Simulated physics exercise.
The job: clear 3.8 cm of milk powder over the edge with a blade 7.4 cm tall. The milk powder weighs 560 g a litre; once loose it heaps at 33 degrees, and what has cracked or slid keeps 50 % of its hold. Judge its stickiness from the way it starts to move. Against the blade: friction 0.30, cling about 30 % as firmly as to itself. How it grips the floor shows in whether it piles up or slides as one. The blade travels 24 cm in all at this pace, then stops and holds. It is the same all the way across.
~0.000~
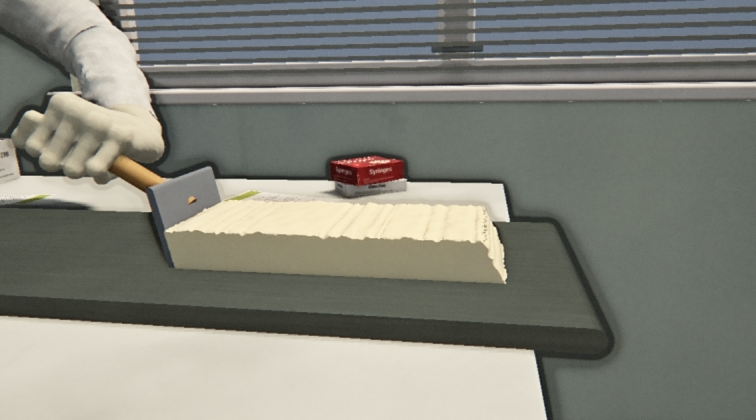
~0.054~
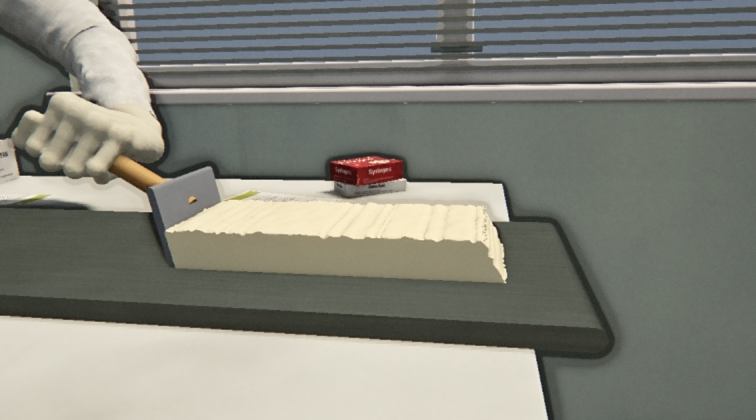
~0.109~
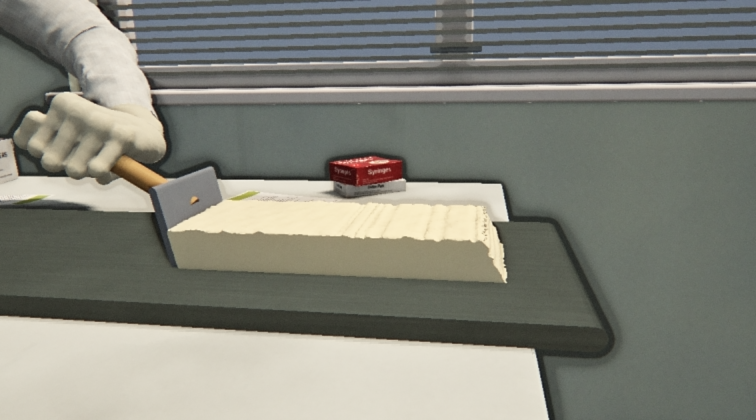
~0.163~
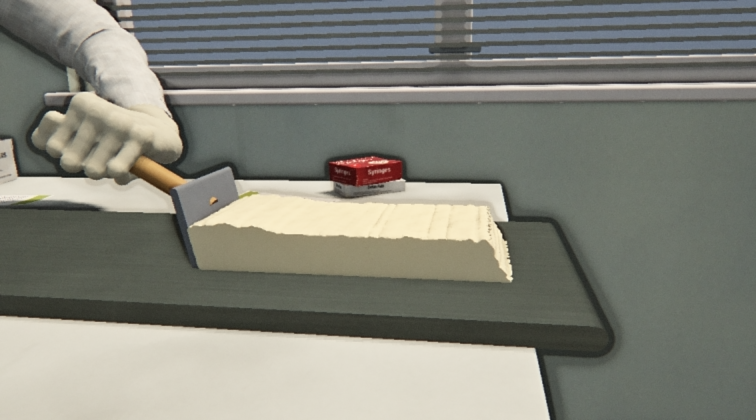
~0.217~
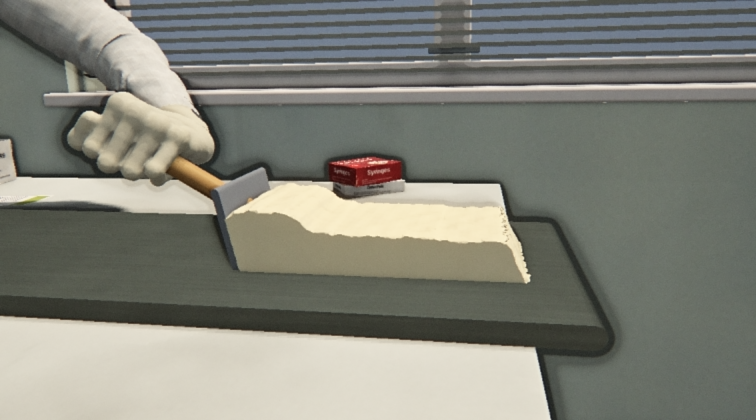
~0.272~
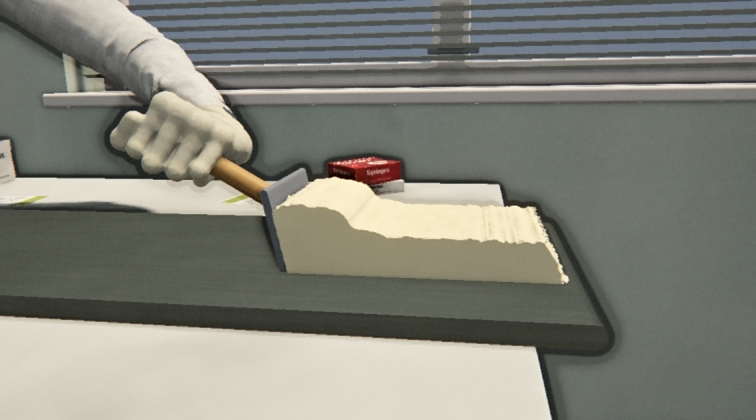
On a dark board in front of a window with blinds, a gloved hand holds a flat blade against the left end of a long, pale block of powder, barely moving at first. The hand then pushes the blade rightward, and the powder bunches into a raised hump beside it while the far end shifts right.
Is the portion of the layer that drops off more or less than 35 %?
Expect more than 35 %.
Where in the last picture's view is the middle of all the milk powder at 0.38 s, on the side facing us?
Near (502, 257).
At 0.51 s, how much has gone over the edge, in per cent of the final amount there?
About 50 %.
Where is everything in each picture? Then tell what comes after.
Foot of the blade at (175, 269), not yet moved; front end of the milk powder at (501, 274), piled 3.7 cm high, in the first frame.
Foot of the blade at (175, 268), not yet moved; front end of the milk powder at (501, 274), piled 3.7 cm high, in the second frame.
Foot of the blade at (178, 269), moved 2 mm; front end of the milk powder at (501, 273), piled 3.7 cm high, in the third frame.
Foot of the blade at (199, 270), moved 2.3 cm; front end of the milk powder at (505, 273), piled 4.4 cm high, in the fourth frame.
Foot of the blade at (239, 271), moved 6.3 cm; front end of the milk powder at (523, 274), piled 5.8 cm high, in the fifth frame.
Foot of the blade at (288, 273), moved 11 cm; front end of the milk powder at (563, 275), piled 6.5 cm high, in the sixth frame.
By 0.38 s, 0 % has gone over the edge.
By 0.51 s, 26 % has gone over the edge.
By 0.64 s, 46 % has gone over the edge.
By 0.77 s, 47 % has gone over the edge.
By 1.36 s, at the end, 47 % has gone over the edge.
